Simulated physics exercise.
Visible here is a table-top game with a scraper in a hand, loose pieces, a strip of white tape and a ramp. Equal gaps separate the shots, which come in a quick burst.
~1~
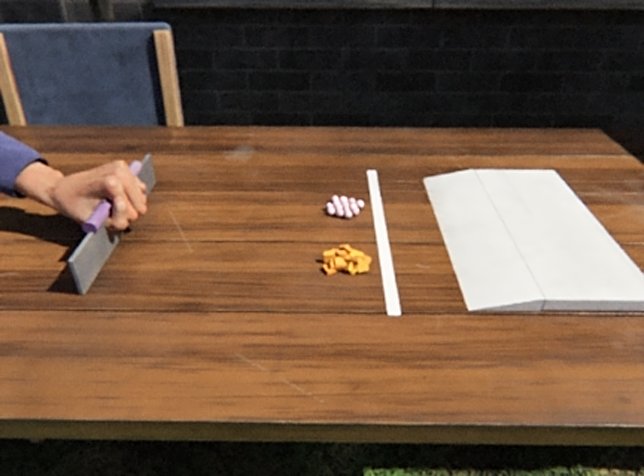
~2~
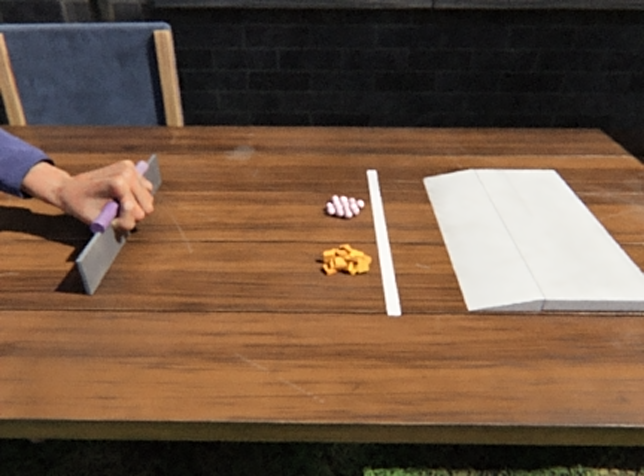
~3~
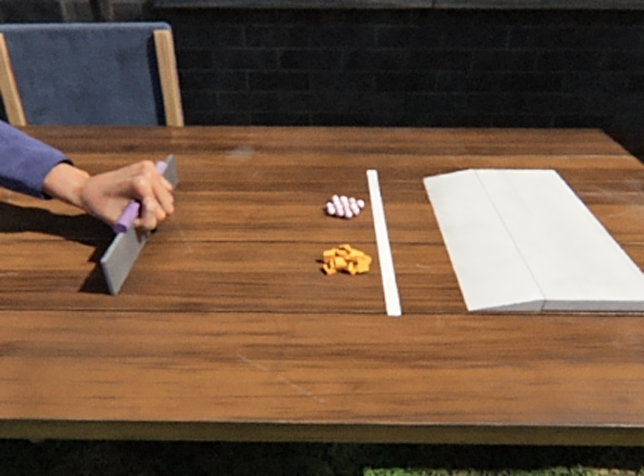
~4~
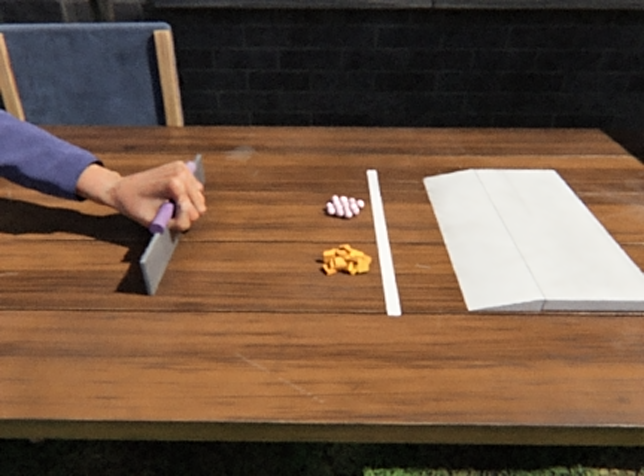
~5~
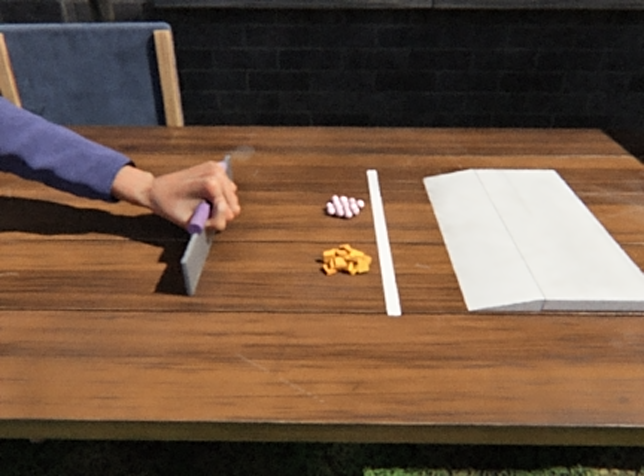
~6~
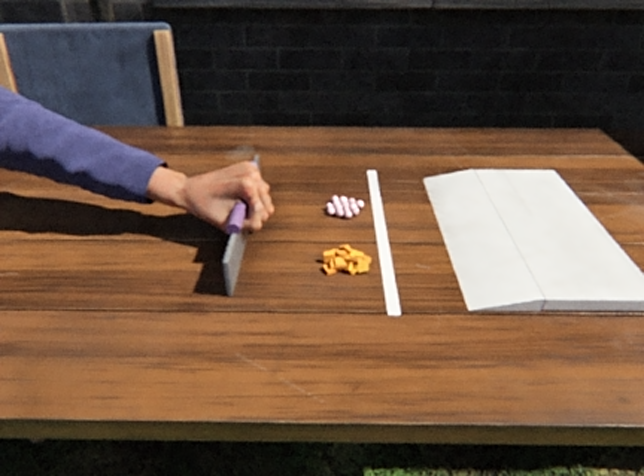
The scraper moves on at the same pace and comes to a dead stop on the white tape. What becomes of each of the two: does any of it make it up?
Nearer lot: None of it makes it; farther lot: Some of it makes it.
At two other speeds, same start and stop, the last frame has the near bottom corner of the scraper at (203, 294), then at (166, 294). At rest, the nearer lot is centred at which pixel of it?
The middle settles at (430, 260) the first time and at (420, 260) the second time.
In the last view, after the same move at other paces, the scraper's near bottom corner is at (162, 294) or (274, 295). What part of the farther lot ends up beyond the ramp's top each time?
The first try gives 10 percent, the second 100 percent.
Then, 0.14 s after the last picture, scraper still moving, near (326, 200); nearer lot all short of the ramp; farther lot all short of the ramp.
Then, 0.30 s after the last picture, scraper stopped at the white tape; nearer lot all short of the ramp; farther lot all short of the ramp.
Then, 0.58 s after the last picture, scraper stopped at the white tape; nearer lot about a quarter on the ramp, most short of the ramp; farther lot most past the top, about a quarter on the ramp.
By the end, scraper stopped at the white tape; nearer lot none past the top, about a quarter on the ramp, most short of the ramp; farther lot nearly all past the top, a small part short of the ramp.
